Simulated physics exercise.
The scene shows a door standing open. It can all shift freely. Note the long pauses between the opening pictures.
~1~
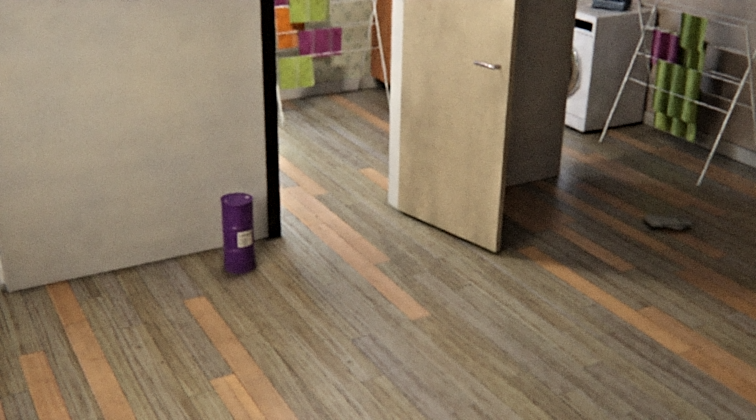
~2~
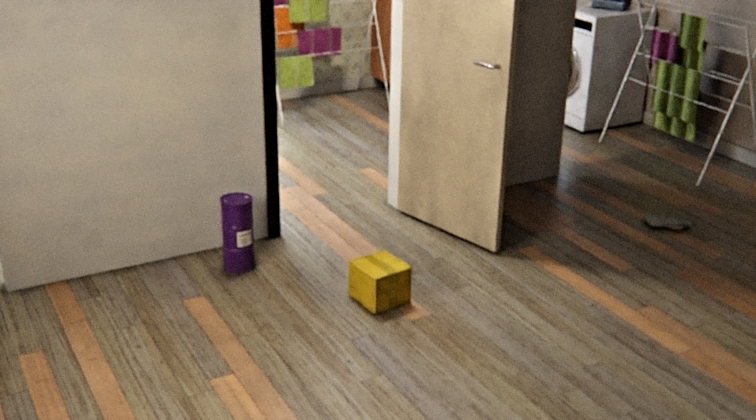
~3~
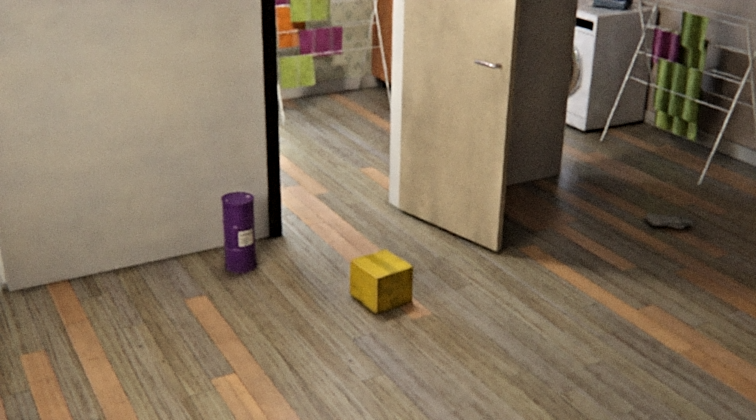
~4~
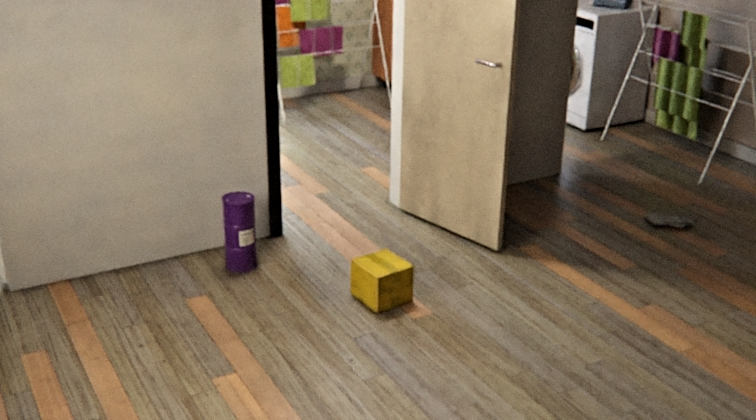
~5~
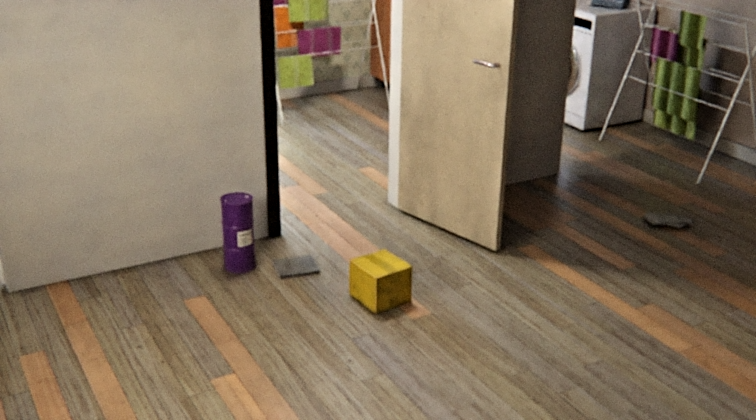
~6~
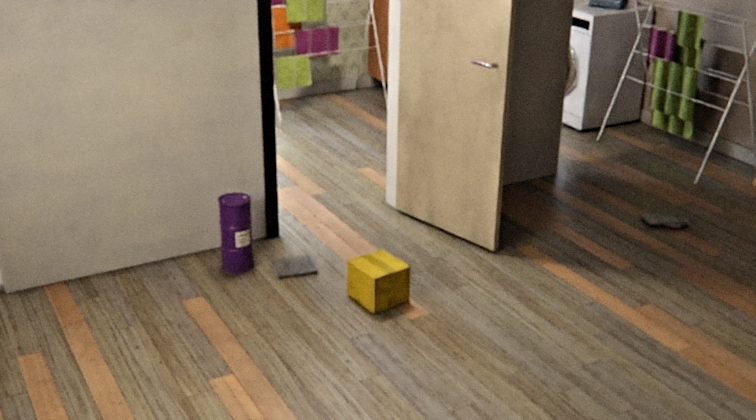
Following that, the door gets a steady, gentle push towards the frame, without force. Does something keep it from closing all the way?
What happens is the door goes right up to the frame.
Then, 0.60 s on from there, open by 85°.
Then, 1.00 s on from there, open by 60°.
Then, 1.40 s on from there, open by 34°.
Then, 1.80 s on from there, open by 8°.
In the end, open by 0°; all 3 unmoved. At the end, from the last picture's camera, grey book near (294, 267).
